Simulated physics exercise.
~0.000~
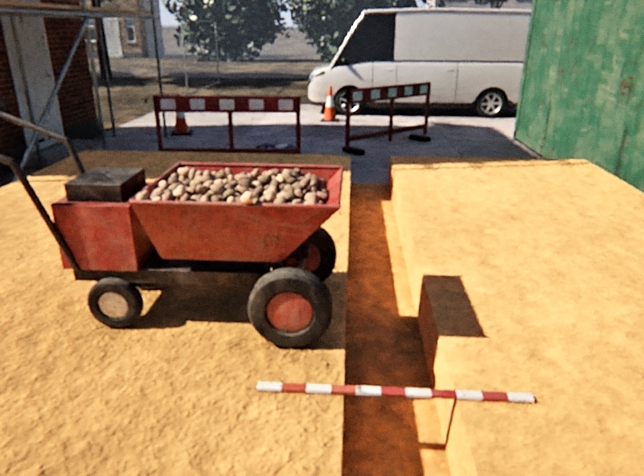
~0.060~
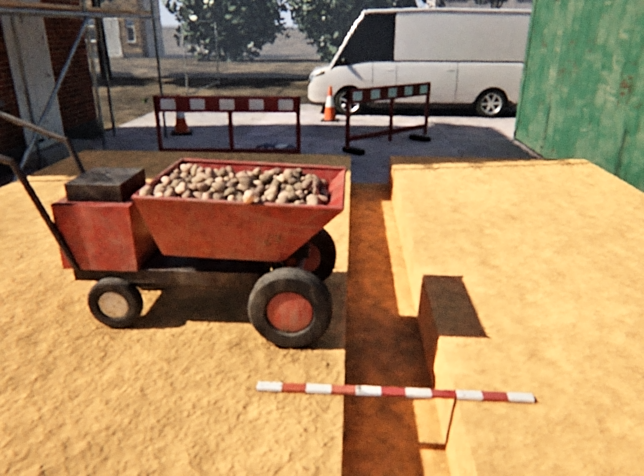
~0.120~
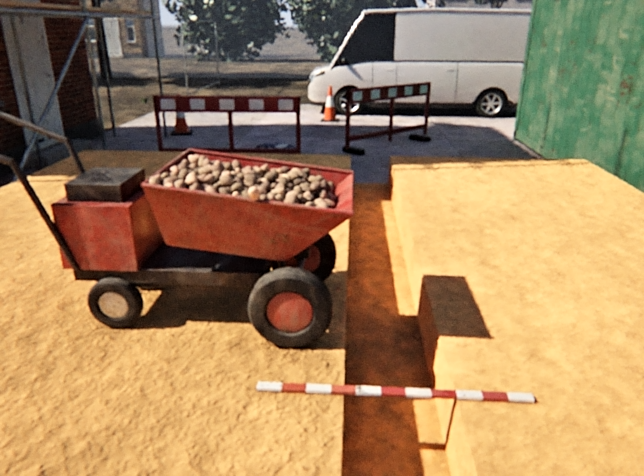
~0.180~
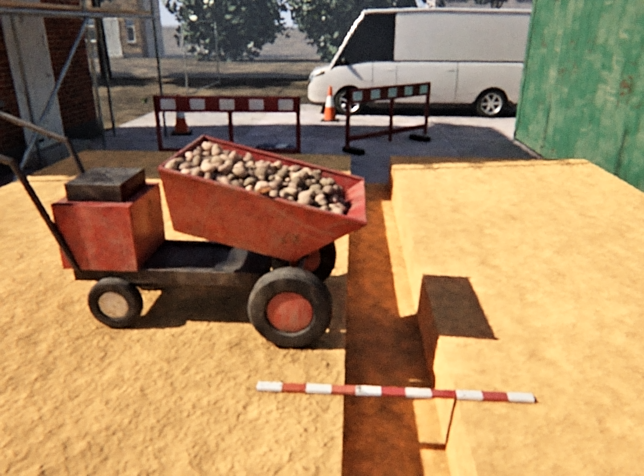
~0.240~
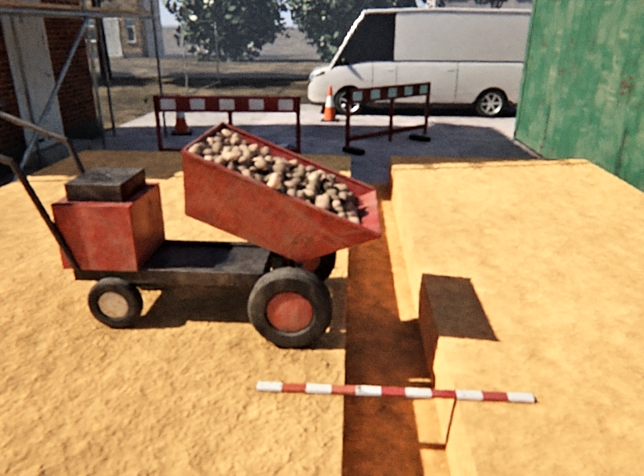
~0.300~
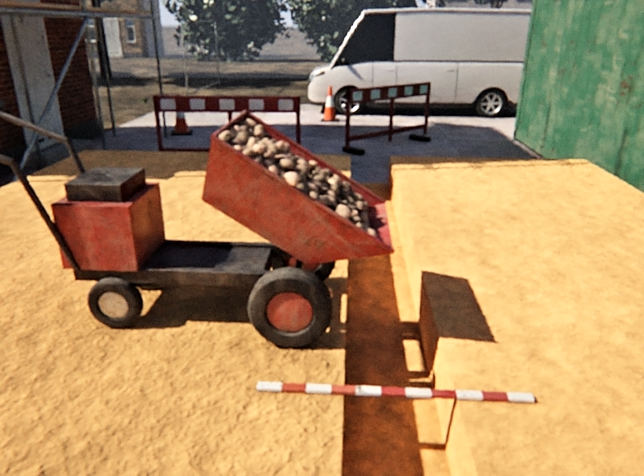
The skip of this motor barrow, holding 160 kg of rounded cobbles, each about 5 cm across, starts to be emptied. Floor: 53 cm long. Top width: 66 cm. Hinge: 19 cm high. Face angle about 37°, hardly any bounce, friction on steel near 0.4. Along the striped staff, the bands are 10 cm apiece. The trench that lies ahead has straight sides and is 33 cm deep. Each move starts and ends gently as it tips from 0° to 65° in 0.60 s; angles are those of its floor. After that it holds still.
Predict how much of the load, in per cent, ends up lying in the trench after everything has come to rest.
Roughly 37 per cent of it.
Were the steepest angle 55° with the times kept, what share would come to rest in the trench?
Roughly 30% would end there.
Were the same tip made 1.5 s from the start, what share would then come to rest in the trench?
Roughly 55% would finish there.
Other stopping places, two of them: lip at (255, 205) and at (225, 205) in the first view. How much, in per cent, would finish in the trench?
The first start gives about 95 per cent, the second about 85.
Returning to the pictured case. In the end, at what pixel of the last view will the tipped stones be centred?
Middle at around (468, 315), I'd say.
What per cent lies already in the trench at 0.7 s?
Around 10 per cent of it.
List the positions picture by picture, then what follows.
In the first frame, the skip is at 0°, its lip at (339, 208); the top of the load is at (258, 179).
In the second frame, the skip is at 2°, its lip at (343, 209); the top of the load is at (227, 177); the stones move at 0.4 m/s on average.
In the third frame, the skip is at 7°, its lip at (353, 214); the top of the load is at (200, 165); the stones move at 0.9 m/s on average.
In the fourth frame, the skip is at 14°, its lip at (367, 223); the top of the load is at (210, 153); the stones move at 1.2 m/s on average.
In the fifth frame, the skip is at 23°, its lip at (381, 236); the top of the load is at (225, 139); the stones move at 1.4 m/s on average.
In the sixth frame, the skip is at 32°, its lip at (394, 252); the top of the load is at (247, 129); the stones move at 1.5 m/s on average.
After 0.4 s the floor is at 55°; 100 % in the skip; the foremost stones are at (400, 252).
After 0.7 s the floor is at 65°; 76 % in the skip, 9 % in the trench, 15 % past the trench; the foremost stones are at (475, 309).
After 1.0 s the floor is at 65°; 22 % in the skip, 16 % in the trench, 62 % past the trench; the foremost stones are at (638, 323).
After 3.0 s the floor is at 65°; 0 % in the skip, 37 % in the trench, 63 % past the trench; the foremost stones are past the picture's edge.
